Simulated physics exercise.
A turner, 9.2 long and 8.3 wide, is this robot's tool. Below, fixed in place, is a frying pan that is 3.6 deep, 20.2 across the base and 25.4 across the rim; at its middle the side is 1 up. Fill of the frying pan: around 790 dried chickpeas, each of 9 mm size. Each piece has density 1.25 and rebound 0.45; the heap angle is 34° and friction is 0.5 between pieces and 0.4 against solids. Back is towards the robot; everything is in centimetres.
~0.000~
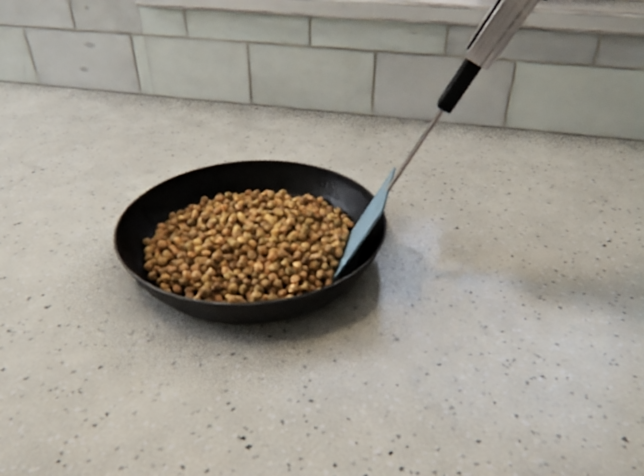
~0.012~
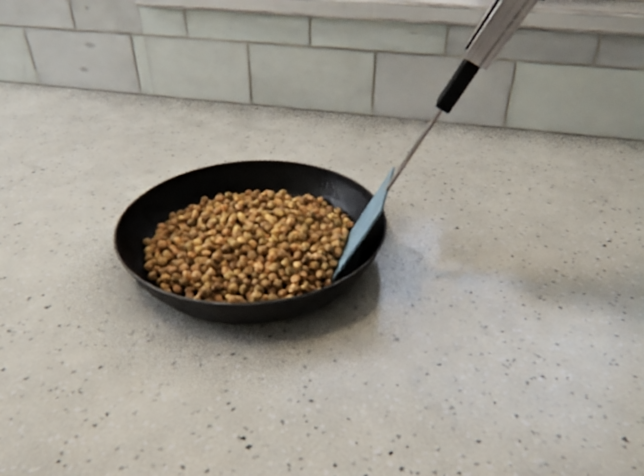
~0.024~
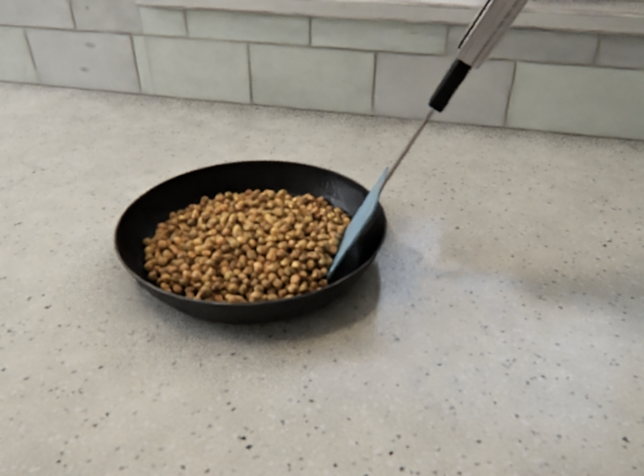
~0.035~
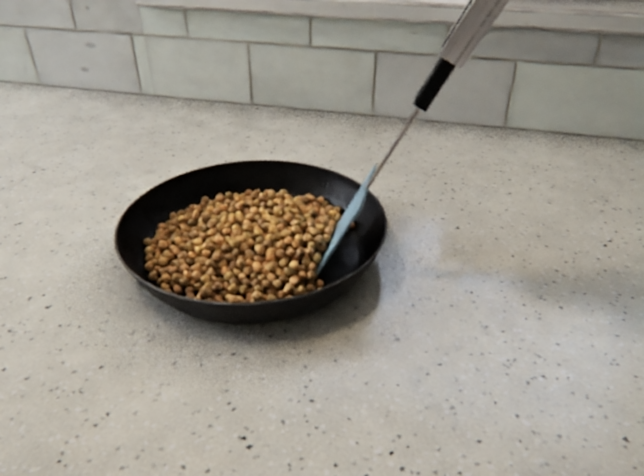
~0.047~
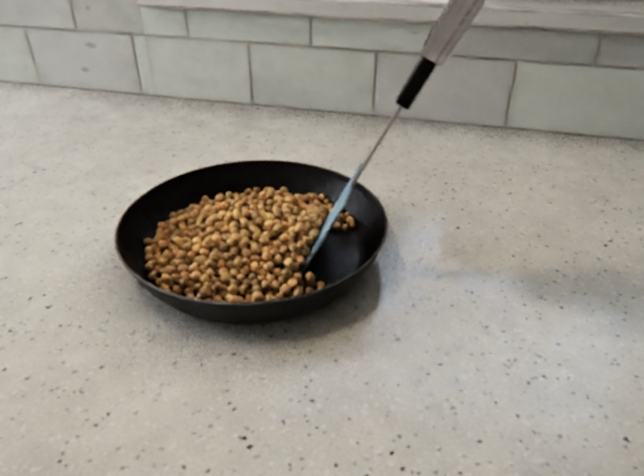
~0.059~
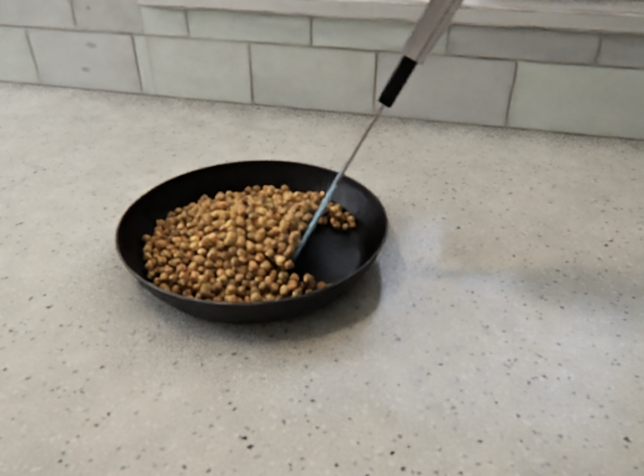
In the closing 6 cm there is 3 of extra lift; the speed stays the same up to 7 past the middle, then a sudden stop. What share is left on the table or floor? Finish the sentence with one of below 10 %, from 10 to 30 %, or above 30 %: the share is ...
The share is from 10 to 30 %.
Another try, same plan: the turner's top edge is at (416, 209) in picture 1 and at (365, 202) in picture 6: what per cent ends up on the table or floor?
Roughly 20 %.
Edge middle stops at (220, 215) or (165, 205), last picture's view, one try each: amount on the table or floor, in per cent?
About 10 and 25 per cent.
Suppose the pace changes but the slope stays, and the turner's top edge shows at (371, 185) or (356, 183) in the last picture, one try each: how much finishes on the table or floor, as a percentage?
Estimates: Near 0 %, near 5 %.
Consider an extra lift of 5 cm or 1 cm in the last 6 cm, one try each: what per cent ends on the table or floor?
I'd say close to 15 percent for the first and close to 15 percent for the second.
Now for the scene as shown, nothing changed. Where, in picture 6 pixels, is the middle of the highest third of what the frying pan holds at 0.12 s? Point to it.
It is centred at roughly (222, 218).
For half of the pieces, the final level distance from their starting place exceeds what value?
I'd guess close to 4 centimetres.
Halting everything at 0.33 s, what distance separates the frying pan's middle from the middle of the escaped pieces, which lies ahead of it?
I'd say some 26 centimetres.
After 0.09 s, sloping 64°, highest piece 8 above the table; 793 in the frying pan.
After 0.12 s, sloping 64°, highest piece 10 above the table; 792 in the frying pan, 1 on the blade or in flight.
After 0.33 s, sloping 64°, highest piece 4 above the table; 679 in the frying pan, 114 on the table or floor.
After 1.38 s, sloping 64°, highest piece 4 above the table; 678 in the frying pan, 115 on the table or floor.
In the end, 678 in the frying pan, 115 on the table or floor. That is 15 % on the table or floor.
